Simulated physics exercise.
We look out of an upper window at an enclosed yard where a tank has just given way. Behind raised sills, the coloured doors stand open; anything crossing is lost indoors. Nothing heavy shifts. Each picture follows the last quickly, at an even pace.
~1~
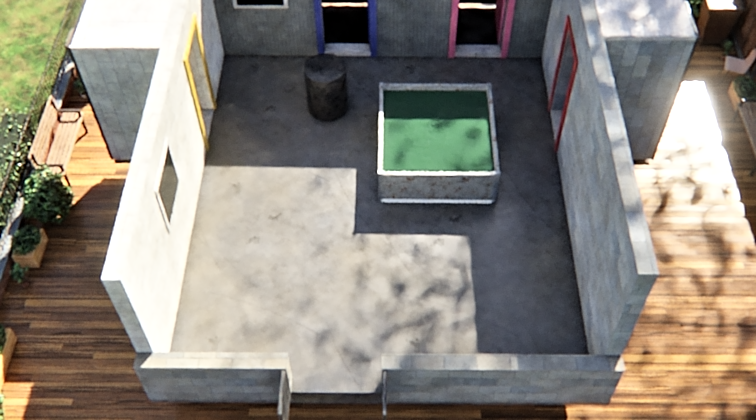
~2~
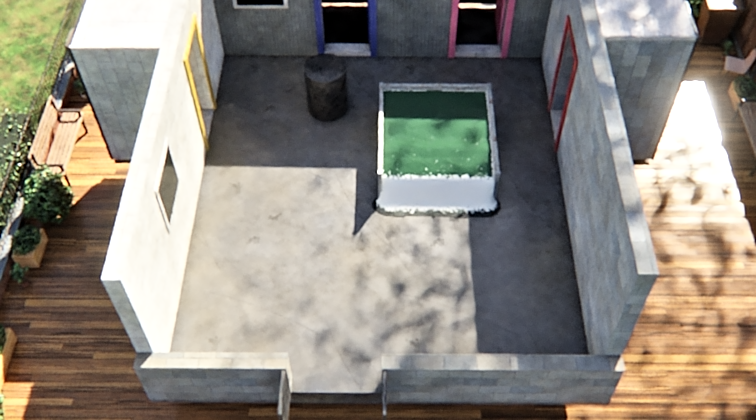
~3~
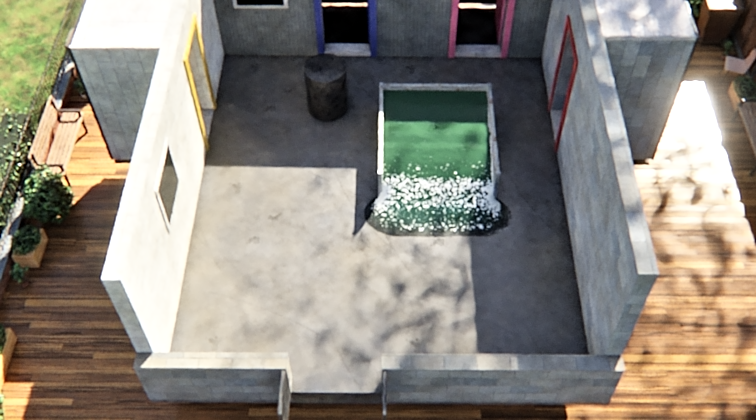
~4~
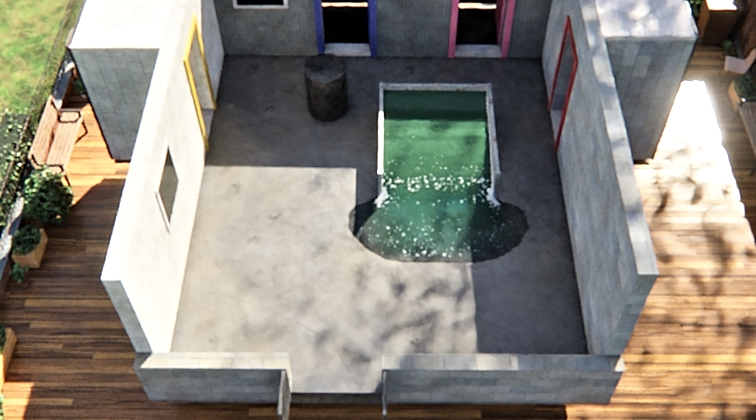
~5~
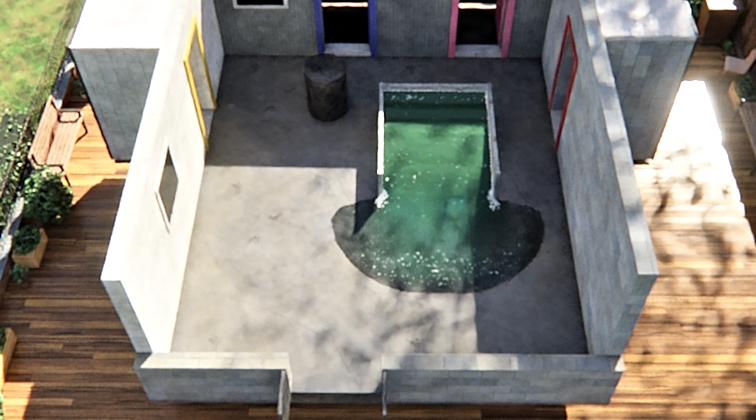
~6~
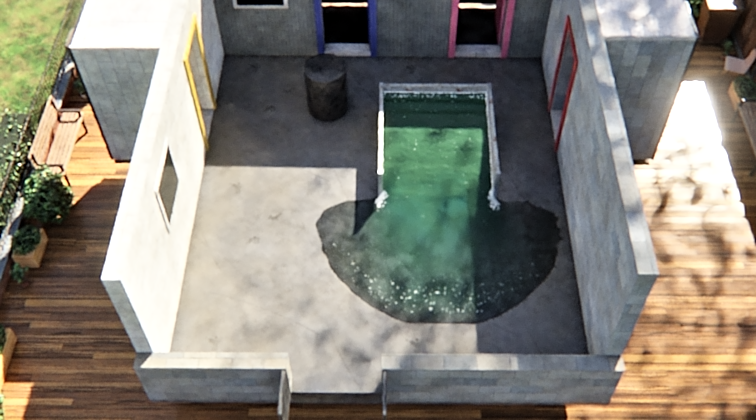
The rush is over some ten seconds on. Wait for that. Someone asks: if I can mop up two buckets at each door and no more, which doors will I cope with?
At the end, the pink door is going to stay inside the allowance; the yellow door is going to stay inside the allowance; the red door is going to stay inside the allowance; the blue door is going to stay inside the allowance.
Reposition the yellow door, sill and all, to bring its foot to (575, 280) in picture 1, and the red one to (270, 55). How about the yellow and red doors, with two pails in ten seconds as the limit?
Looking at it, yellow tops the limit, and red fails to reach the limit.
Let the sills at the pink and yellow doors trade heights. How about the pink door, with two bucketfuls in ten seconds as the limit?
Well, the pink door tops the limit here.
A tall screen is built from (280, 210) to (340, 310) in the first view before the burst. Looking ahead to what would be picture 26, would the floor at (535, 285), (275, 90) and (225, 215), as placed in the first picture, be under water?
Results in order: Swamped / bone-dry / bone-dry.
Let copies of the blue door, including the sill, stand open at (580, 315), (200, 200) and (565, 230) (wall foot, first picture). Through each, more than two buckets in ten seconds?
In the listed order: Tops the limit, stays within it, stays within it.
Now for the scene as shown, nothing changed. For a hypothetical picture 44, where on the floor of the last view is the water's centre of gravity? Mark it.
Somewhere around (417, 253) in the last view.
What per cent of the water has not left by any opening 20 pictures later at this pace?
The share not yet gone is roughly 90 percent.
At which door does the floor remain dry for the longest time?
Answer - the door marked blue.
A moment on, water covers 35 % of the floor; the pink door not reached, the yellow door not reached, the red door not reached, the blue door not reached.
Next, water covers 40 % of the floor; the pink door not reached, the yellow door not reached, the red door not reached, the blue door not reached.
Then, water covers 40 % of the floor; the pink door not reached, the yellow door not reached, the red door not reached, the blue door not reached.
Later, water covers 65 % of the floor; the pink door not reached, the yellow door not reached, the red door wet at the sill, nothing in, the blue door not reached.
In the end, water covers 95 % of the floor; the pink door wet at the sill, nothing in, the yellow door wet at the sill, nothing in, the red door wet at the sill, nothing in, the blue door wet at the sill, nothing in.
